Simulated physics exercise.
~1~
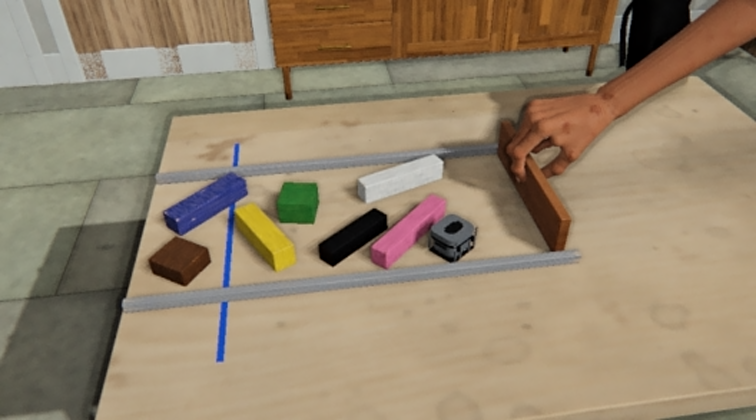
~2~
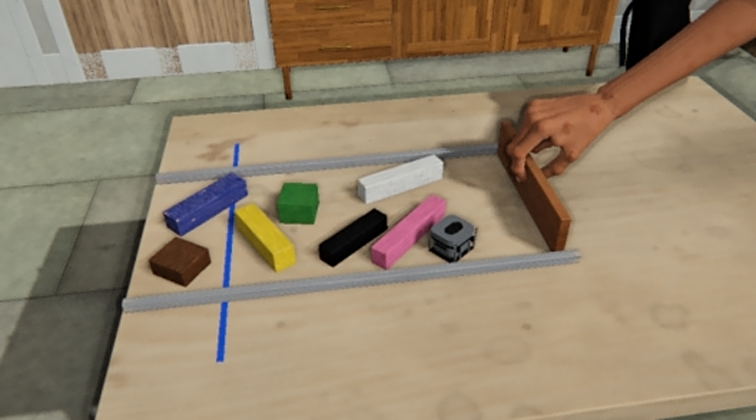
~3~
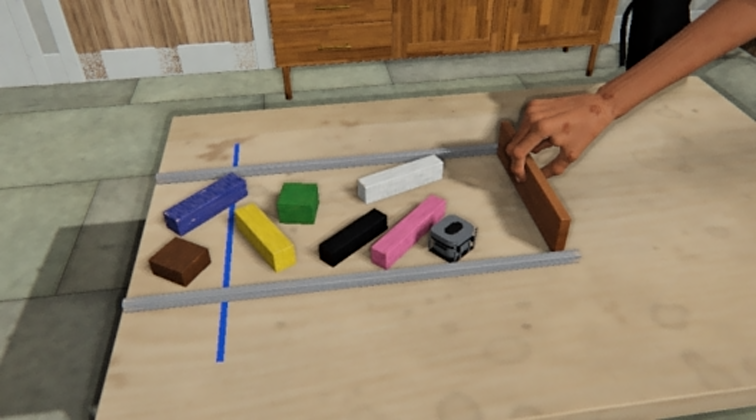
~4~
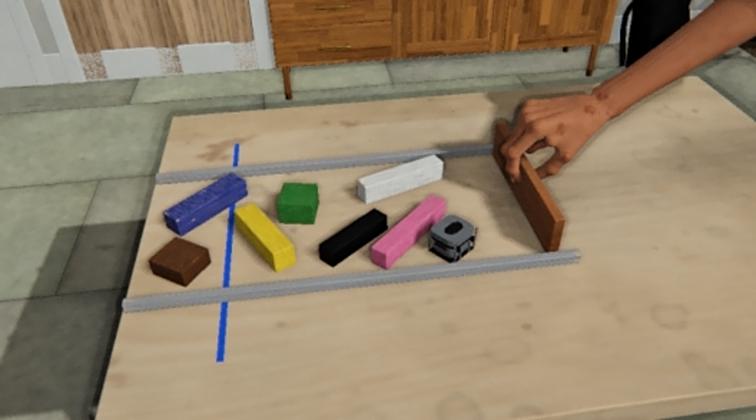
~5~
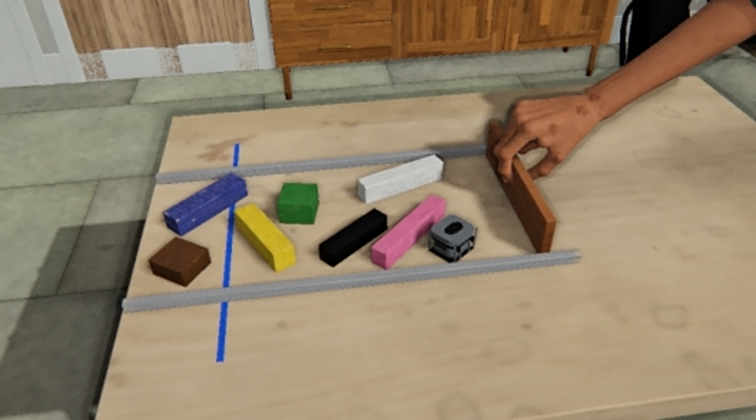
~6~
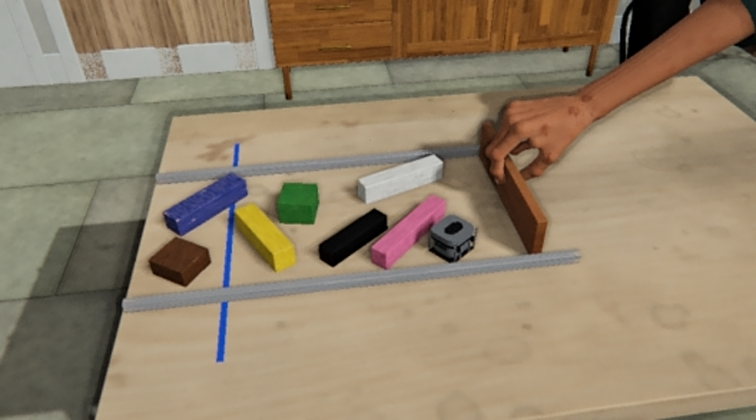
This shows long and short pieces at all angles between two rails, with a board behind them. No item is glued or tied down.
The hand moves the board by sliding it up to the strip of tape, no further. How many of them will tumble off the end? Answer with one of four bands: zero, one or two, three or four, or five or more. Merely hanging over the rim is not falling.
One or two.
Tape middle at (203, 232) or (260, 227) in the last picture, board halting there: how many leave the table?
The first try gives 4 and the second gives 0.
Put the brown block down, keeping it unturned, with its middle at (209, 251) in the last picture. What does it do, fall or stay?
In the end the brown block slides off.
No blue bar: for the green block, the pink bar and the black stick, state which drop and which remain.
I'd say the green block stays where it is, the pink bar stays where it is, and the black stick stays where it is.
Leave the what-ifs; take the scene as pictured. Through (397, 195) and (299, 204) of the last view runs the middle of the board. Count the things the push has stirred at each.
At the first place 5, at the second 8.
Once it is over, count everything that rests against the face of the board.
That comes to 3.
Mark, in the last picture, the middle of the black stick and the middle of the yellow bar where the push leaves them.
In the last picture the black stick sits around (185, 239) and the yellow bar around (141, 251).
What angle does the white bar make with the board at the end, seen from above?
Near 30 degrees.
Early on, none off yet; brown block at rest near (181, 261); blue bar at rest near (207, 203); yellow bar at rest near (264, 237).
Finally, the number that fall off is one or two; lost, blue bar and brown block.
